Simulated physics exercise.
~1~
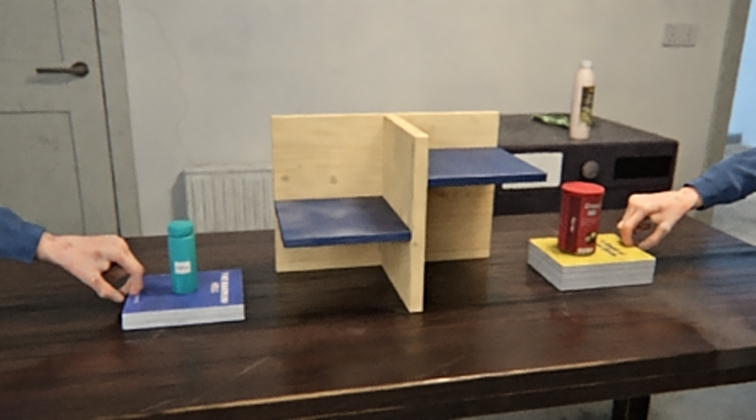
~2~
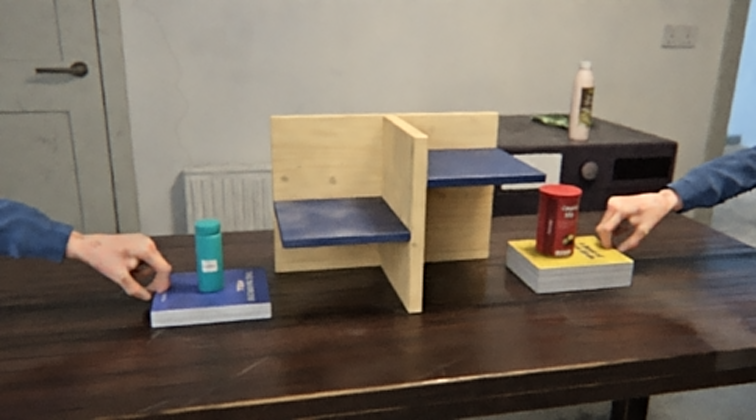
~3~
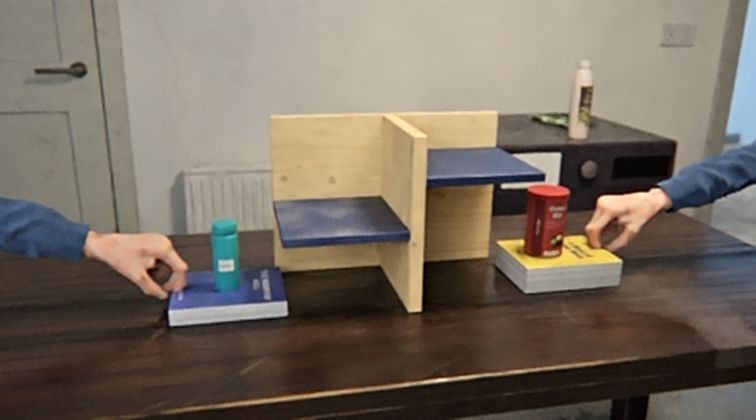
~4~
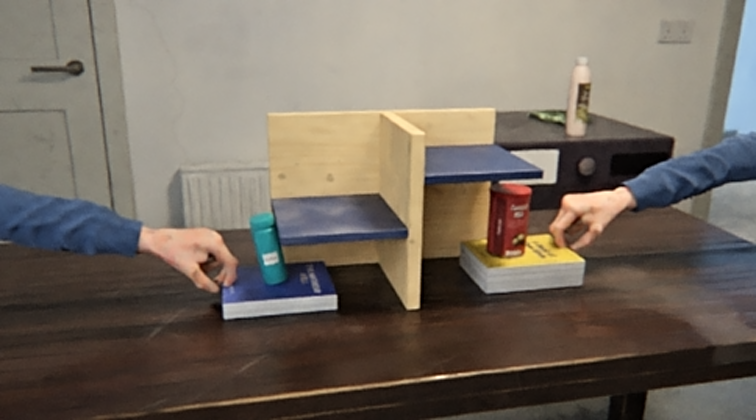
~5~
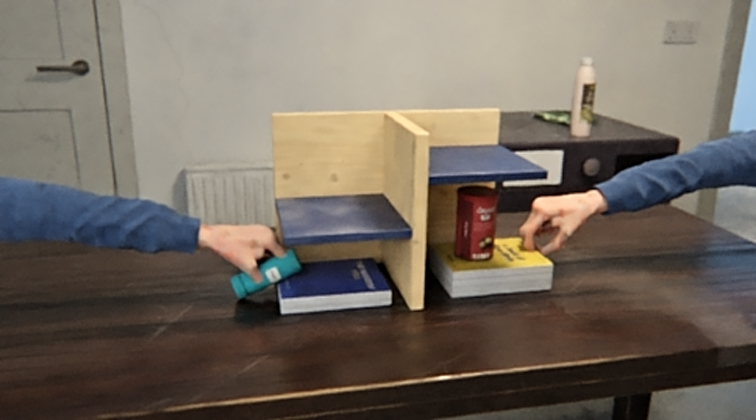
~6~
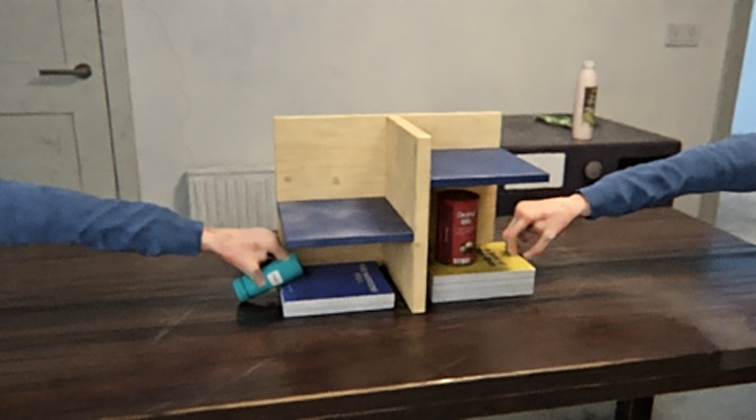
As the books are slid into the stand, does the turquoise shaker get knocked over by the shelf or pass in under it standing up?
The turquoise shaker strikes the shelf and gets knocked over onto its side, while the red tin clears its shelf.
